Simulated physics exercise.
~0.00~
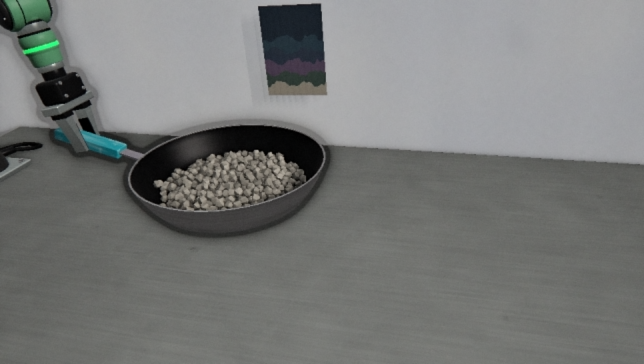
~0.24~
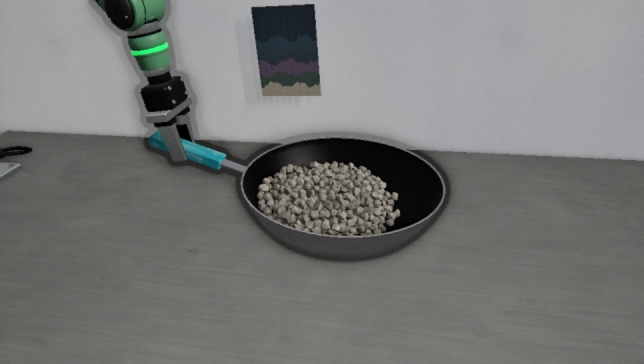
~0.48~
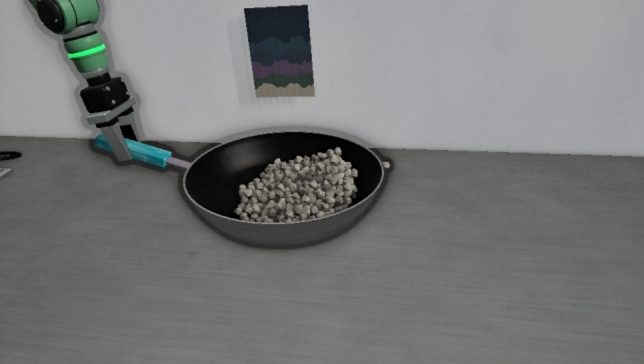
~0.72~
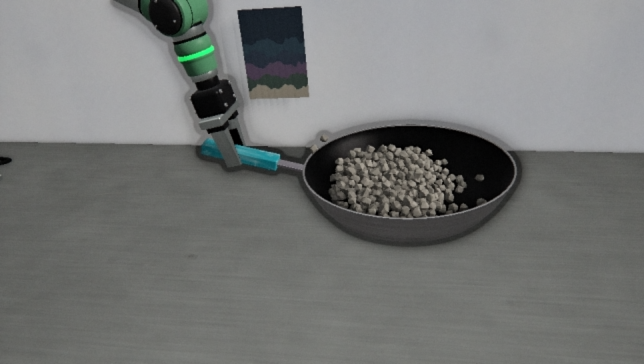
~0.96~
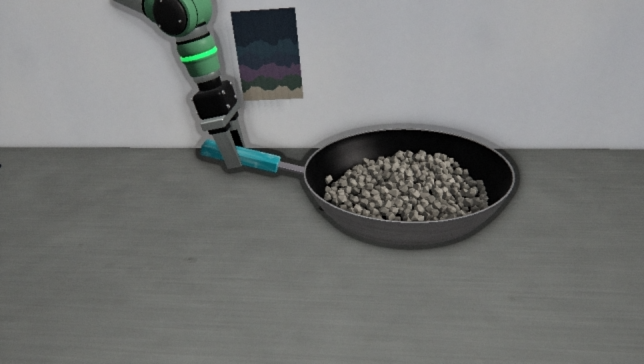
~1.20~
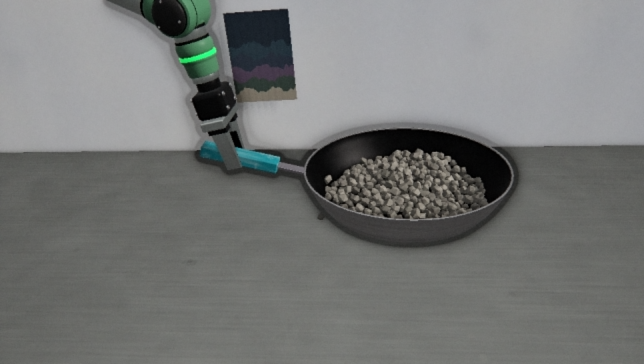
Robot arm gripping a frying pan of small pebbles, shifting it right, left and right again, then holding it still and level.
